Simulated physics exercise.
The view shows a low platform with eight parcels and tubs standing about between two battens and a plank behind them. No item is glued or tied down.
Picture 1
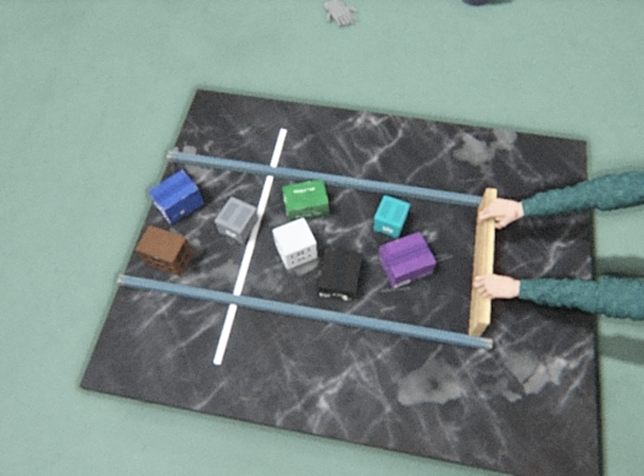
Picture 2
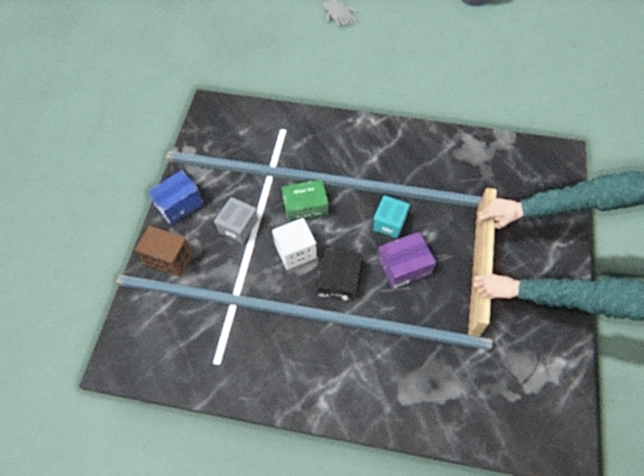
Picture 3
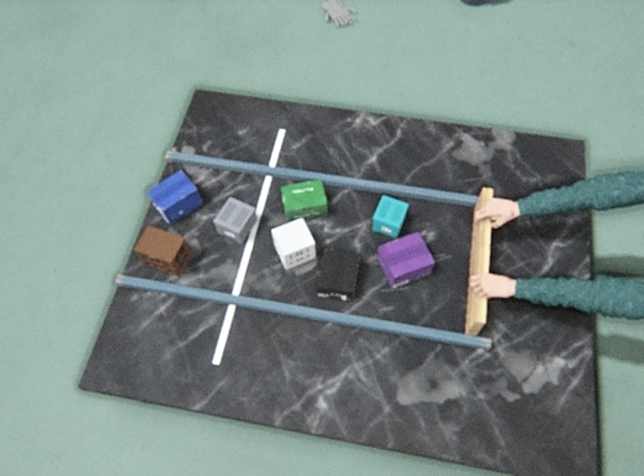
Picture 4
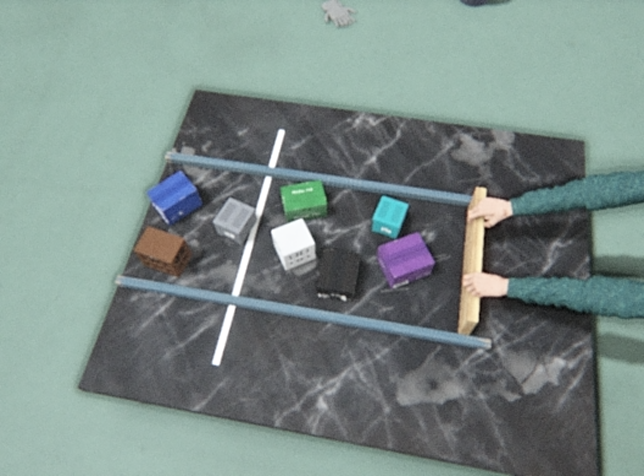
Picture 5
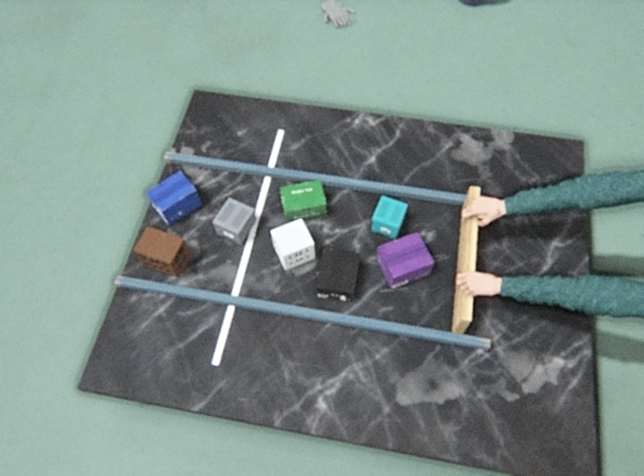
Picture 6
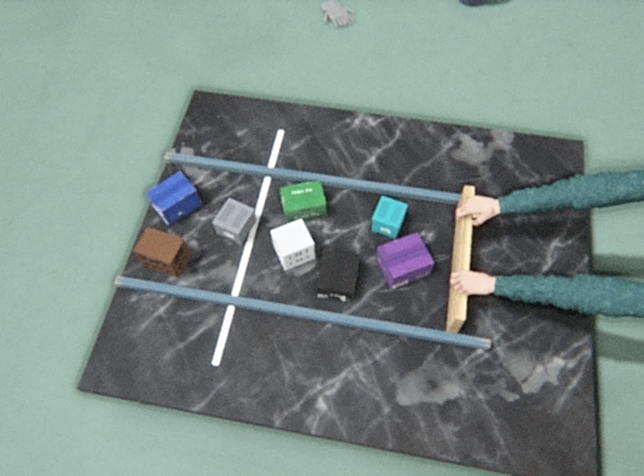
Two hands sliding a wooden plank slightly left between blue battens, with eight colourful blocks standing still on a dark marbled board.
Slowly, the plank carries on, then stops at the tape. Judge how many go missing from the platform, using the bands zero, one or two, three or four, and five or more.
My judgement: Zero go missing.
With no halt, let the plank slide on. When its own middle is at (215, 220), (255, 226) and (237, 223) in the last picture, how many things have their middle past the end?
It comes out as 1, then 0, then 0.
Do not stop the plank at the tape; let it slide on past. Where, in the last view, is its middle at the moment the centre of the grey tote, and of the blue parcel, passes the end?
Approx. (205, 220) / approx. (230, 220) for the other.
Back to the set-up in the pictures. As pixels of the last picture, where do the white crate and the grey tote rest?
The white crate settles near (190, 238); as for the grey tote, near (191, 208).
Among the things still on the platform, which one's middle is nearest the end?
It would be the blue parcel.
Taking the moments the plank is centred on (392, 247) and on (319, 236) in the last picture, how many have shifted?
By the first moment it's 3, by the second it's 6.
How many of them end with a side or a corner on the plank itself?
That makes 3.
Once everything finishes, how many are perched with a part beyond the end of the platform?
The tally is 1.
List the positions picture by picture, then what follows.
The first frame shows blue parcel (177, 198); brown crate (165, 251); grey tote (238, 221); plank (483, 261); tape (254, 234).
The second frame shows brown crate (165, 252); black parcel (339, 275).
The third frame shows grey tote (236, 221); turquoise tote (390, 217).
The fourth frame shows blue parcel (175, 199); green box (304, 202).
The fifth frame shows brown crate (163, 252); purple box (404, 261).
The sixth frame shows blue parcel (175, 199); brown crate (163, 253); grey tote (235, 222); plank (461, 258); tape (252, 235).
Soon after, none off yet; blue parcel at rest near (175, 199); brown crate at rest near (163, 253); grey tote at rest near (235, 222).
After that, none off yet; blue parcel at rest near (175, 199); brown crate at rest near (163, 253); grey tote displaced about its own width near (211, 212).
In the end, the number that fall off is zero.
